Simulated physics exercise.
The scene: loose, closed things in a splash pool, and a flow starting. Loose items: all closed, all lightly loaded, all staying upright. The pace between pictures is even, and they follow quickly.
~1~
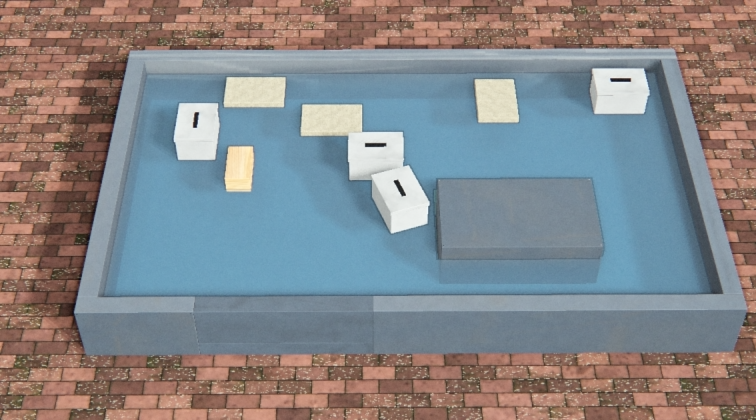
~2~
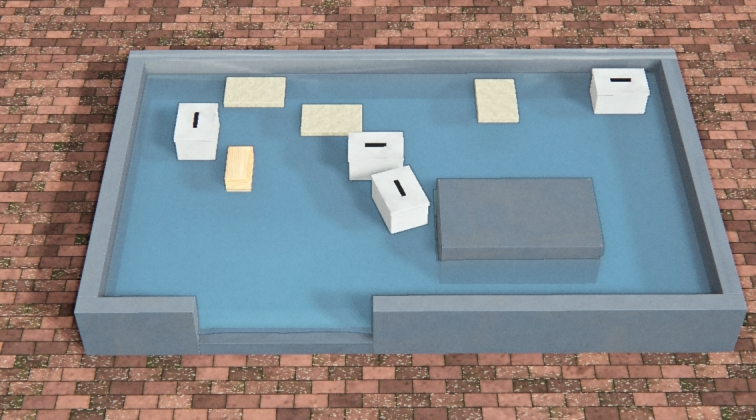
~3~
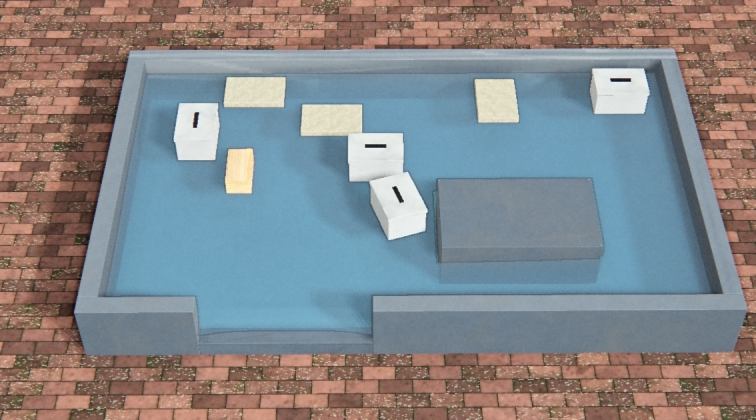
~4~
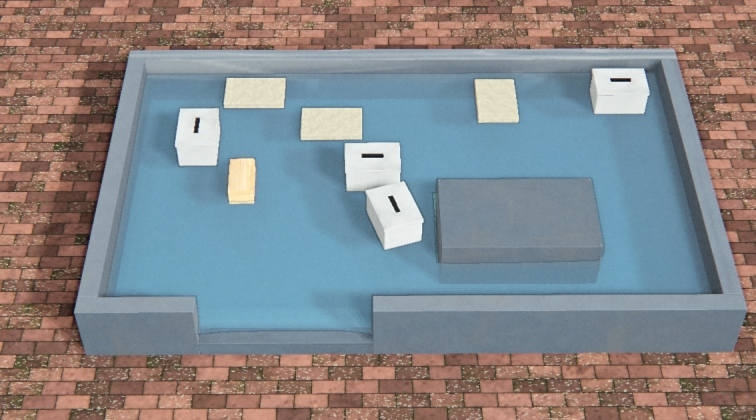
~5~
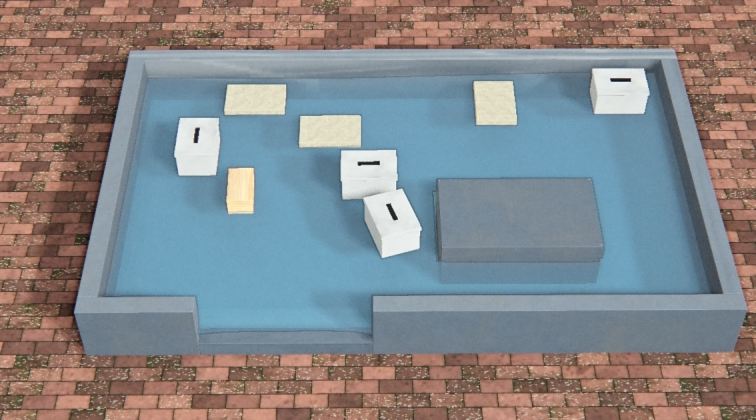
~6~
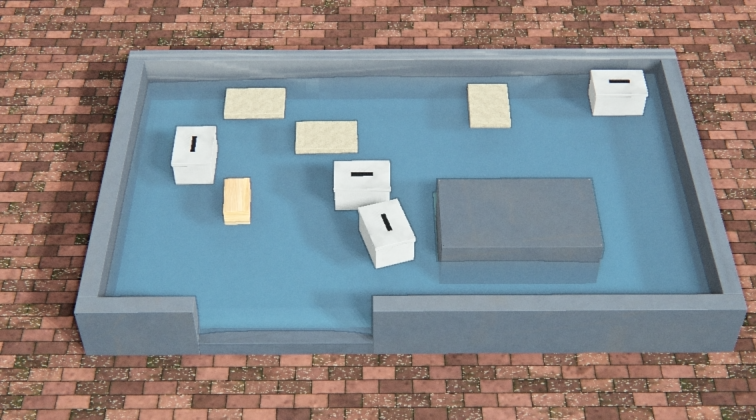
A gap opens in the pool's front wall, and the floating boxes drift slightly nearer.
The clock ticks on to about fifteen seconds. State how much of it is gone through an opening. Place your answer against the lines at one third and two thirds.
It sits between the two lines.
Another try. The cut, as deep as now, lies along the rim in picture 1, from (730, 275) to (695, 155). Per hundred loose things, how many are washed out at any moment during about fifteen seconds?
Share reached: 40 %.
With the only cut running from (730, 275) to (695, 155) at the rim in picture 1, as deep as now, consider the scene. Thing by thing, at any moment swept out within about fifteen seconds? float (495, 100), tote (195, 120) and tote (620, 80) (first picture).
Lost, retained and lost.
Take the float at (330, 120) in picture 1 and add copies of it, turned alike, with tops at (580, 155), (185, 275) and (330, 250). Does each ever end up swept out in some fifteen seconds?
In order, the first is never leaving, the second escaping, the third escaping.
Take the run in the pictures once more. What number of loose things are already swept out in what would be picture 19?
It comes to 3.
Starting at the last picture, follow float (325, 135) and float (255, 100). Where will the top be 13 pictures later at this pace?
They should end up near (287, 190) and (234, 121) respectively.
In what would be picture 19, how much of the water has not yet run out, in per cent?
About 68 percent.
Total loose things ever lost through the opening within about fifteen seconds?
I count 5.
A moment on, 0 of 8 are out; 8 afloat.
Next, 3 of 8 are out; 5 afloat.
Later, 3 of 8 are out; 5 afloat.
In the end, 5 of 8 are out; 3 afloat.
